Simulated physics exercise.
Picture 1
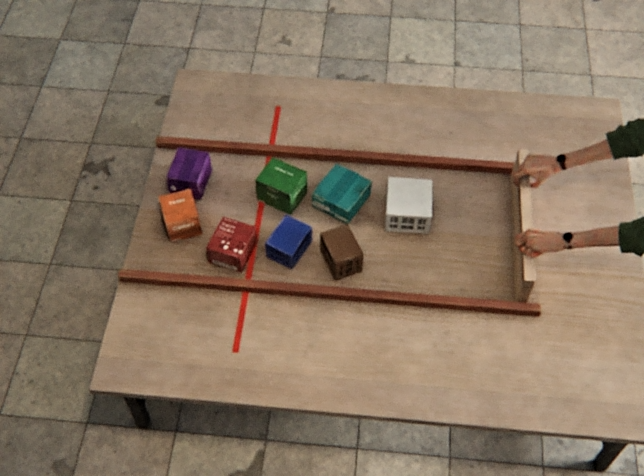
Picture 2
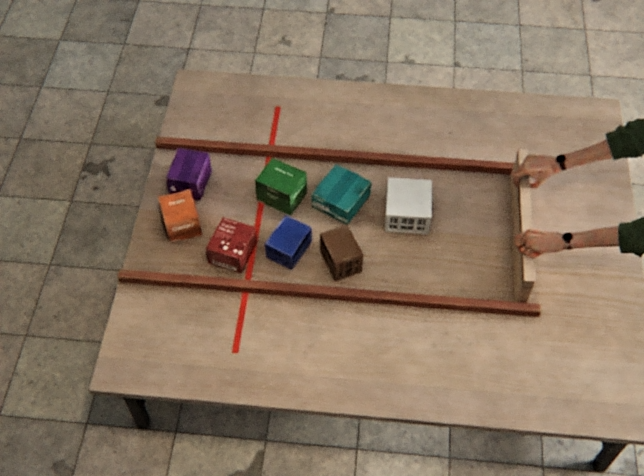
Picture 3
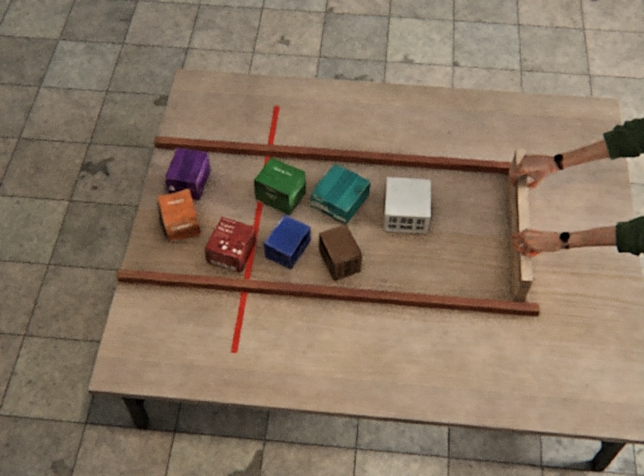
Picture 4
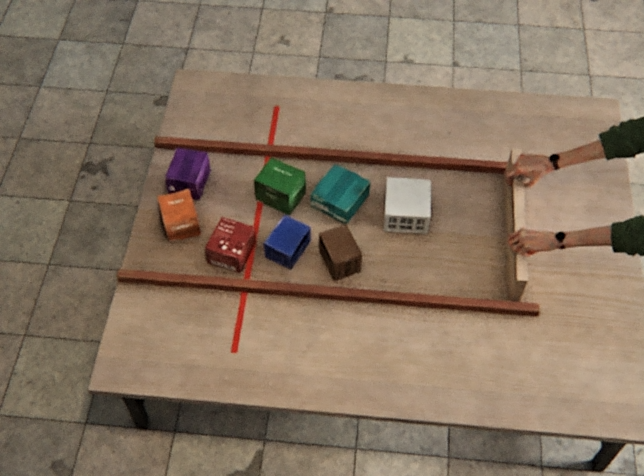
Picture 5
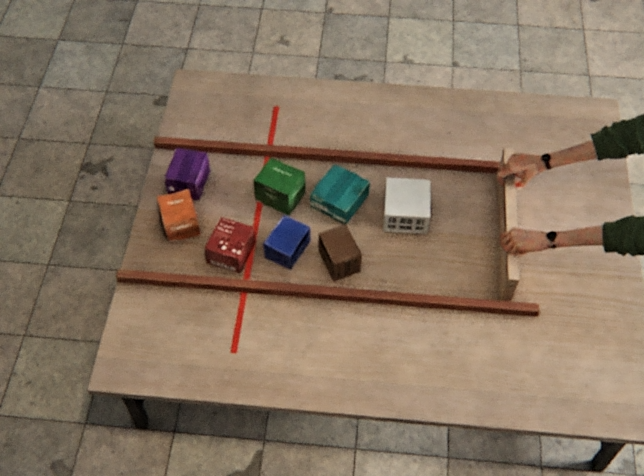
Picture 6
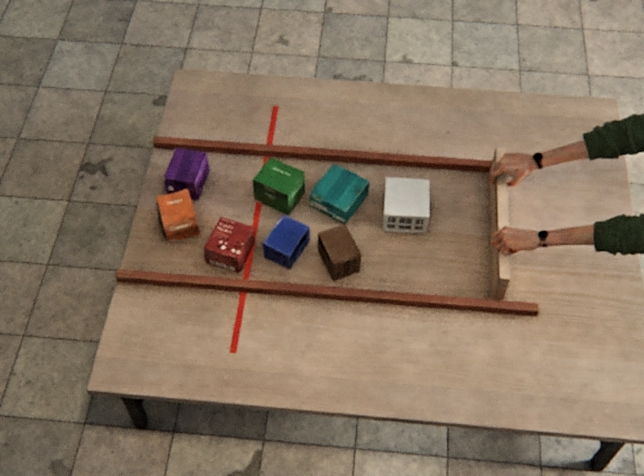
On a wooden table, two hands slide a plank left toward several colored boxes.
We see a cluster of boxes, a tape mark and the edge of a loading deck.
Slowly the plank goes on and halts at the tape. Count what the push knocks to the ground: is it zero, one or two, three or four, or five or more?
One or two.
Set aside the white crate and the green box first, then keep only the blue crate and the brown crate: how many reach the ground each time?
You'd get 0 in the first case and 1 in the second one.
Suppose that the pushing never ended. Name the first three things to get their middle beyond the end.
First the purple box, then the green box, then the orange box.
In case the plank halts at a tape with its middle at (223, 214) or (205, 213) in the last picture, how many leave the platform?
Result, try by try: 3, 4.
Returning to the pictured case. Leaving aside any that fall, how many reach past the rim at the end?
The total here is 2.
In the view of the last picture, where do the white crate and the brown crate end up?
The white crate ends up near (238, 192), and the brown crate near (235, 241).
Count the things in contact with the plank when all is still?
That would be 2 of them.
Soon after, none off yet; purple box at rest near (187, 174); orange box at rest near (178, 216); red box at rest near (230, 245).
After that, none off yet; purple box displaced about its own width near (161, 172); orange box at rest near (178, 216); red box displaced a little near (213, 245).
In the end, the number that fall off is one or two; gone, purple box.
